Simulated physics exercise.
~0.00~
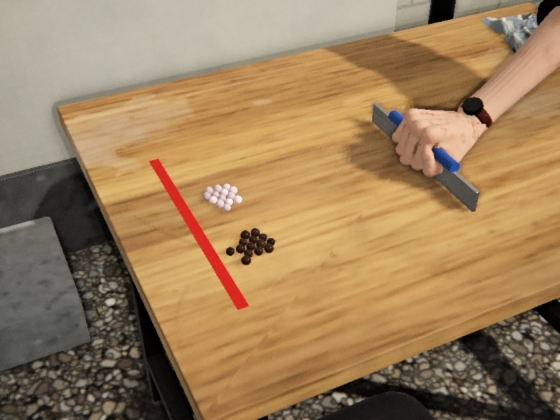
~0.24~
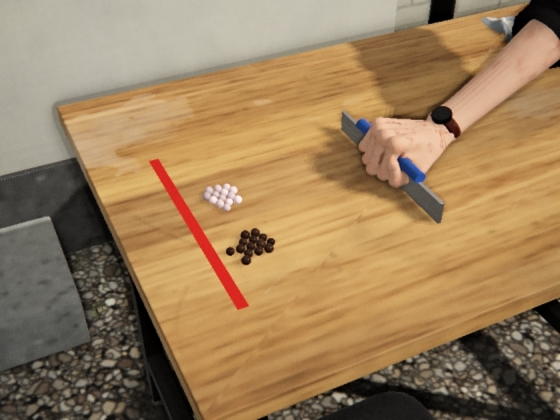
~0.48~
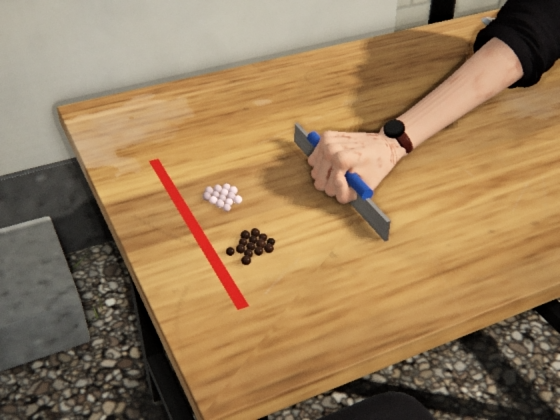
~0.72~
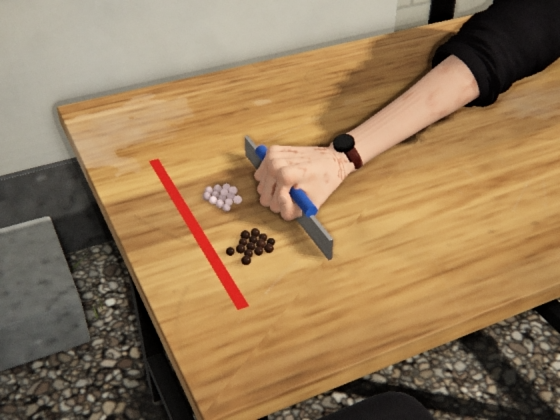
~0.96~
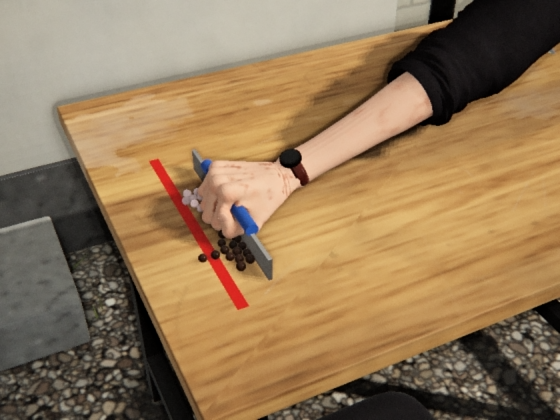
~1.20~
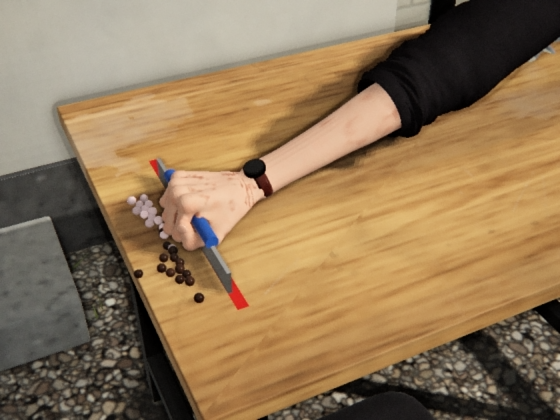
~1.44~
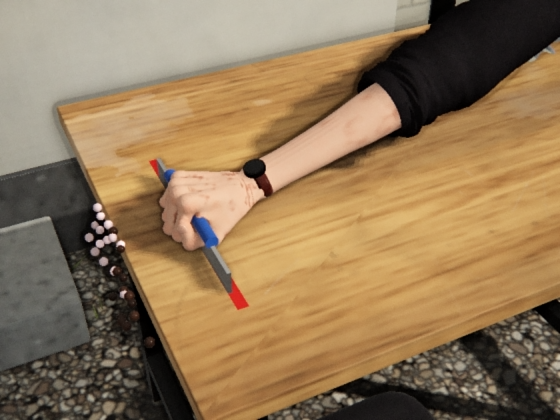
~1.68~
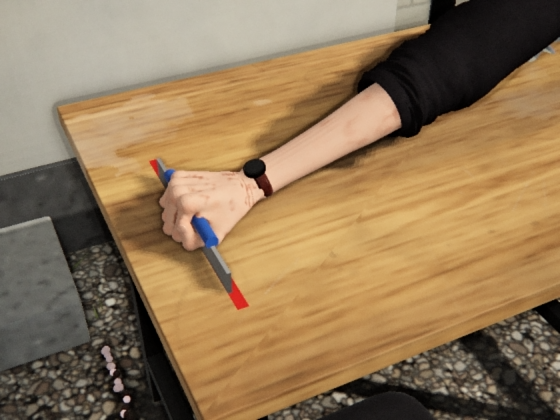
A hand slides a scraper left to red tape, sending pink and dark balls off the table.
